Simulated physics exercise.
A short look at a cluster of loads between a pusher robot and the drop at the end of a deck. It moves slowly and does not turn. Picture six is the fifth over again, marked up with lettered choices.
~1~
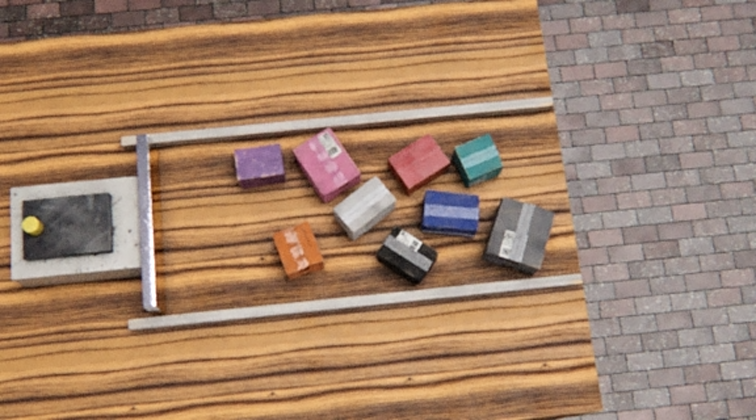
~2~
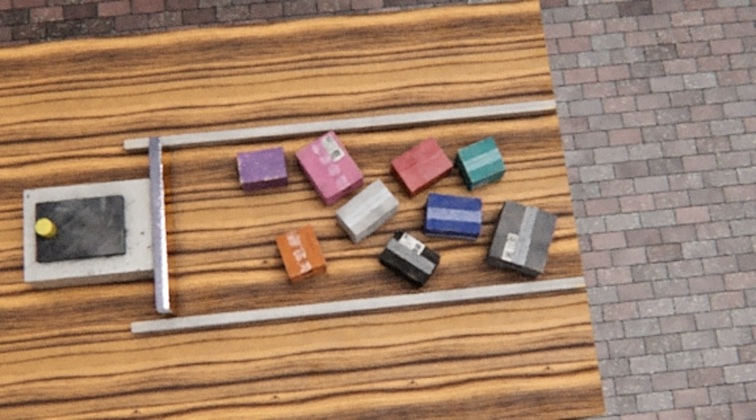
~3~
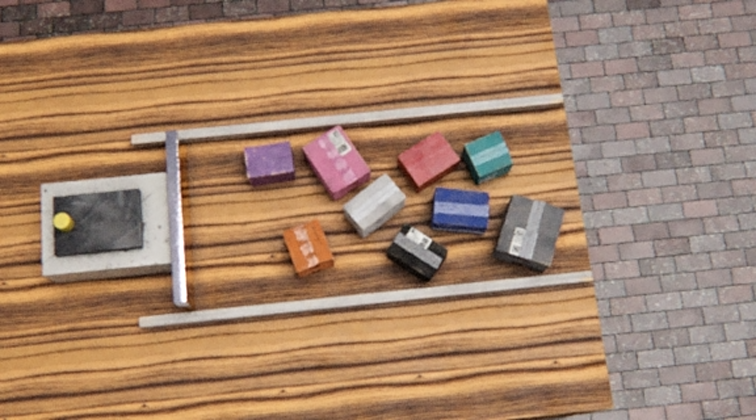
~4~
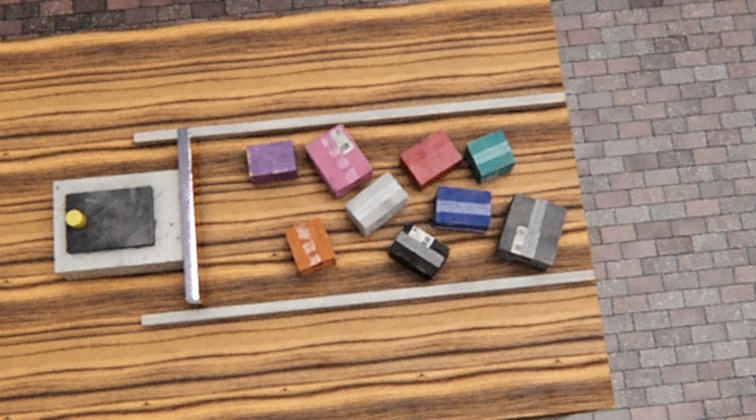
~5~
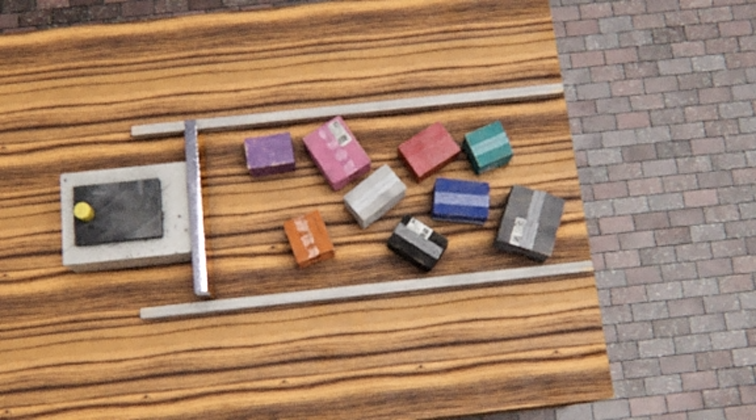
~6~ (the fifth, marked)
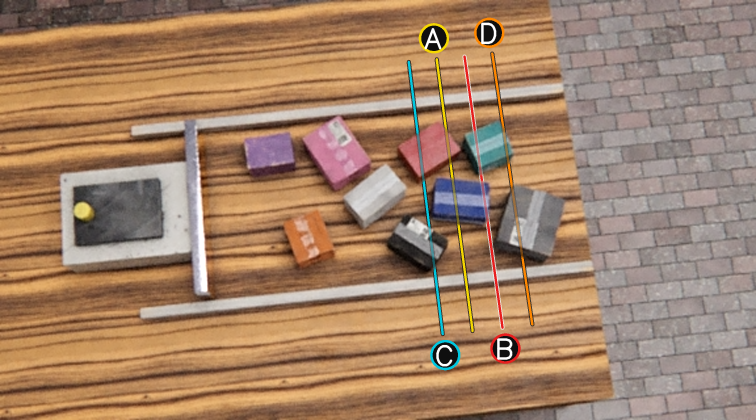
On a striped wooden deck beside brick paving, a flat pusher machine with a wide front bar crept slowly to the right between two pale rails, while the cluster of colourful boxes ahead stayed put, untouched.
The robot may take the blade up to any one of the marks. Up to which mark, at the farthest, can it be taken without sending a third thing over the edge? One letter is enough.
It should halt at A.
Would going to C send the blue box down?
No.
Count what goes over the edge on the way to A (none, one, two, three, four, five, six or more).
One.
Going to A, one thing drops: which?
It is the turquoise parcel.
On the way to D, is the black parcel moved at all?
Yes.
On the marked copy, A at (454, 190); B at (483, 187); C at (425, 193); D at (512, 184).
With A. Early on, robot (219, 201); purple crate (316, 148); pink box (361, 151).
Further on, robot (313, 192); turquoise parcel (542, 144); grey box (539, 225).
At the end, robot (383, 184); turquoise parcel over the edge; grey box (583, 215); one fallen.
As for the rest, B drops three; C is within the limit but short; D drops four.
